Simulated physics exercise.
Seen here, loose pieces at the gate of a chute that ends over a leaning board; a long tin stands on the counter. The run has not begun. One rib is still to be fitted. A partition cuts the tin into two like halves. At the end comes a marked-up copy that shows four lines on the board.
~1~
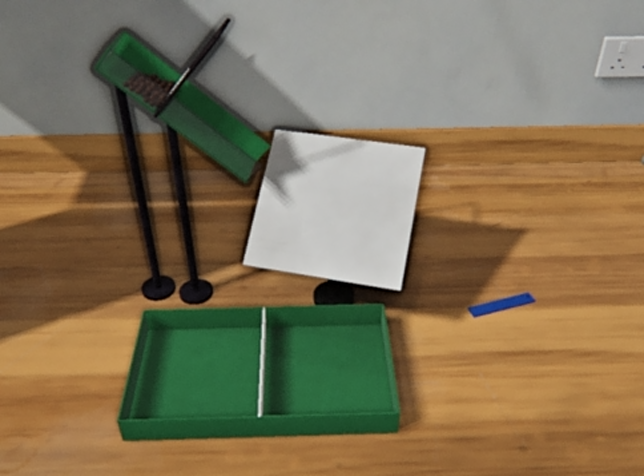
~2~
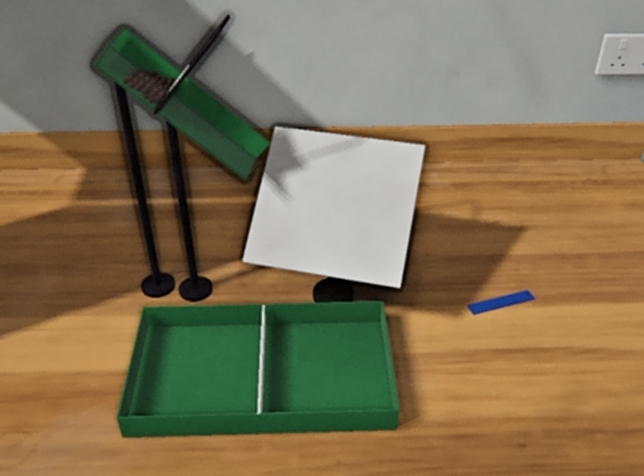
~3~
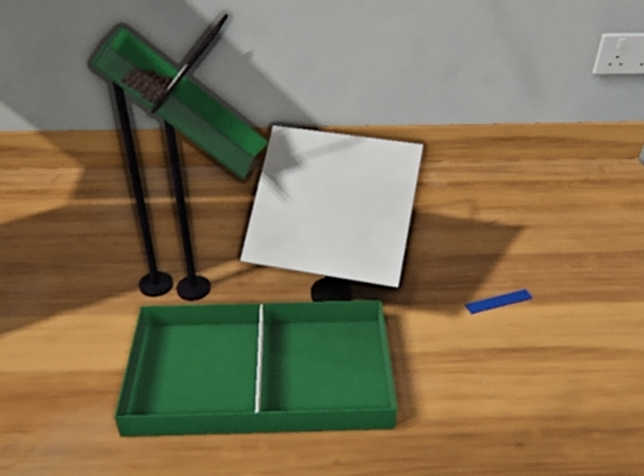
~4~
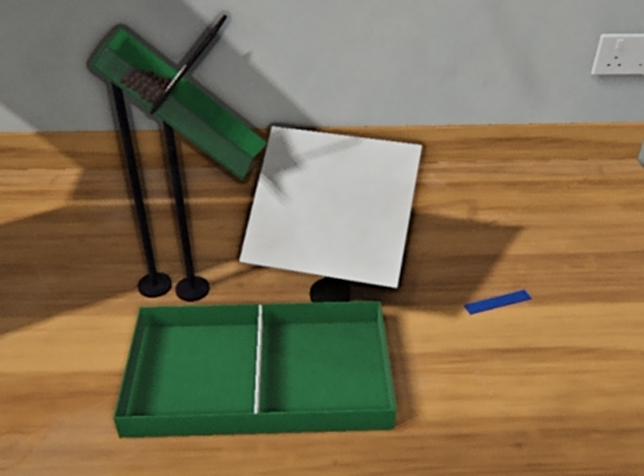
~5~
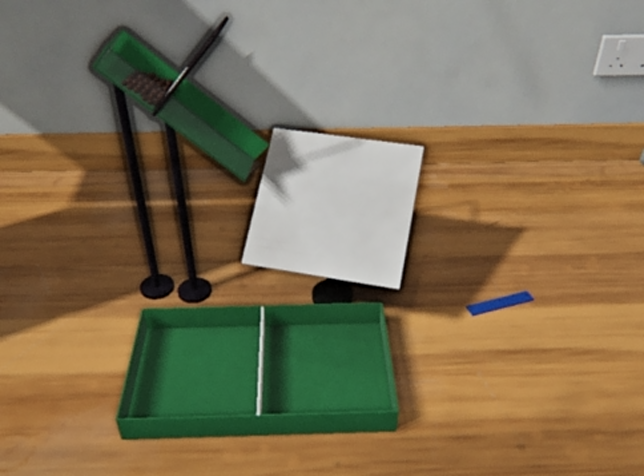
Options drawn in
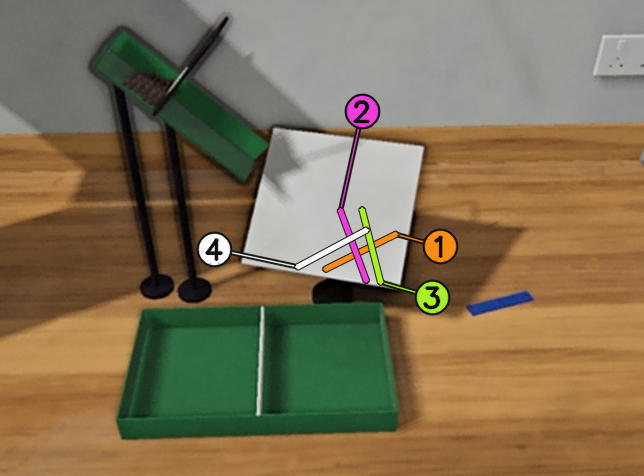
A green chute holding small brown pieces stays still above a tilted white board and divided green tray.
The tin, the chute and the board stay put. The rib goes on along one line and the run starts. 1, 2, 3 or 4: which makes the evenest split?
I would pick line 4.
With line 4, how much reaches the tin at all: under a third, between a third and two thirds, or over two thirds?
Over two thirds.
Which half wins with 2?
The right half.
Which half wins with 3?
Right.
On the marked copy, line 1 from (395, 234) to (325, 269); line 2 from (340, 210) to (366, 280); line 3 from (362, 209) to (380, 282); line 4 from (366, 230) to (297, 266).
If 1 is chosen, of what is caught, about a tenth in the left half, almost all in the right.
If 2 is chosen, of what is caught, not one piece in the left half, every piece in the right.
If 3 is chosen, of what is caught, not one piece in the left half, every piece in the right.
If 4 is chosen, of what is caught, roughly two thirds in the left half, roughly a third in the right.
